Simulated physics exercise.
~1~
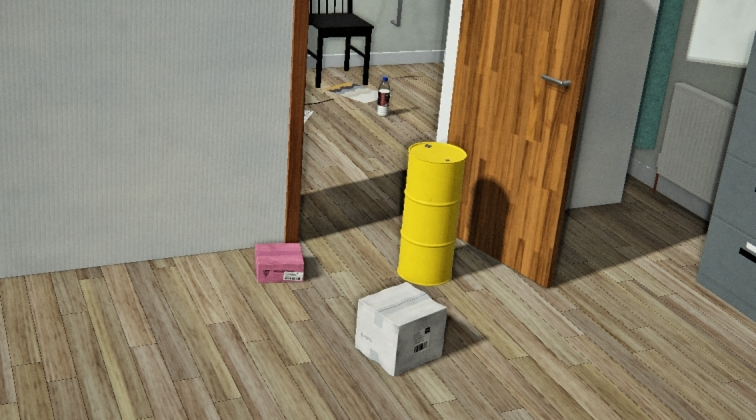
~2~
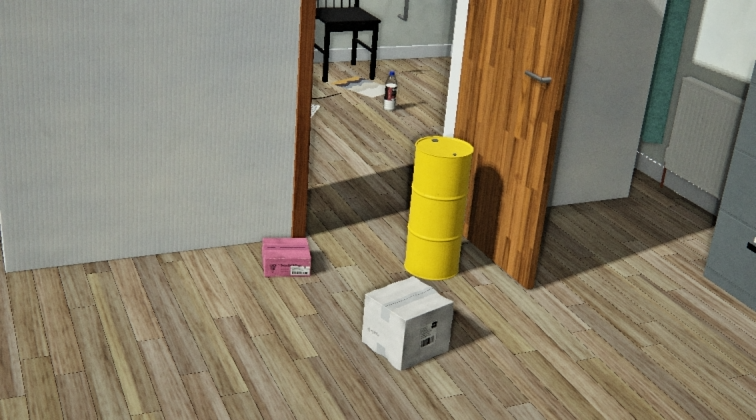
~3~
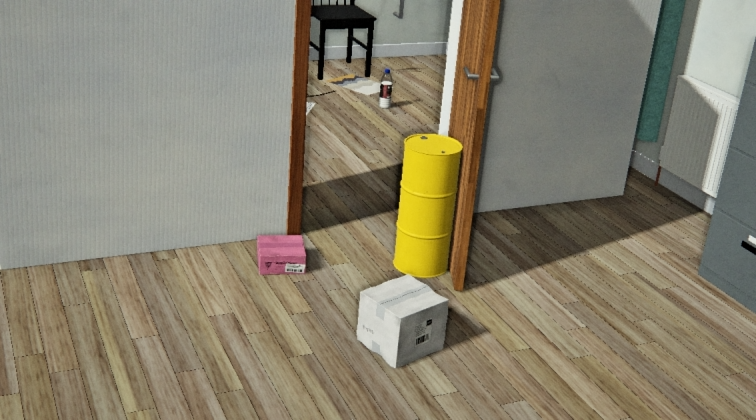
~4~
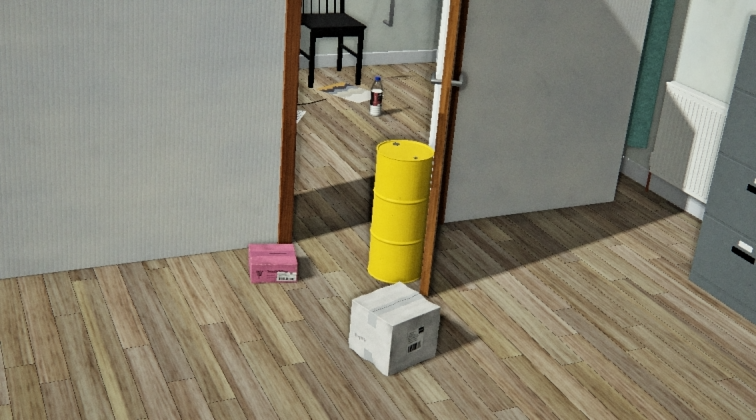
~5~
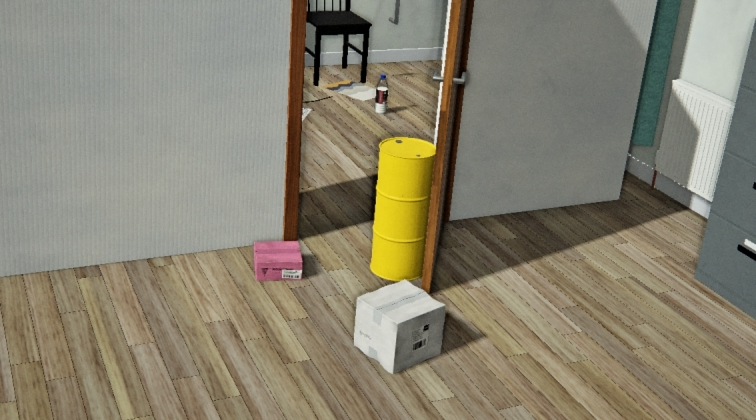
Wooden door swinging partly shut, nudging an upright yellow drum left and stopping against it, pink and white boxes staying put.
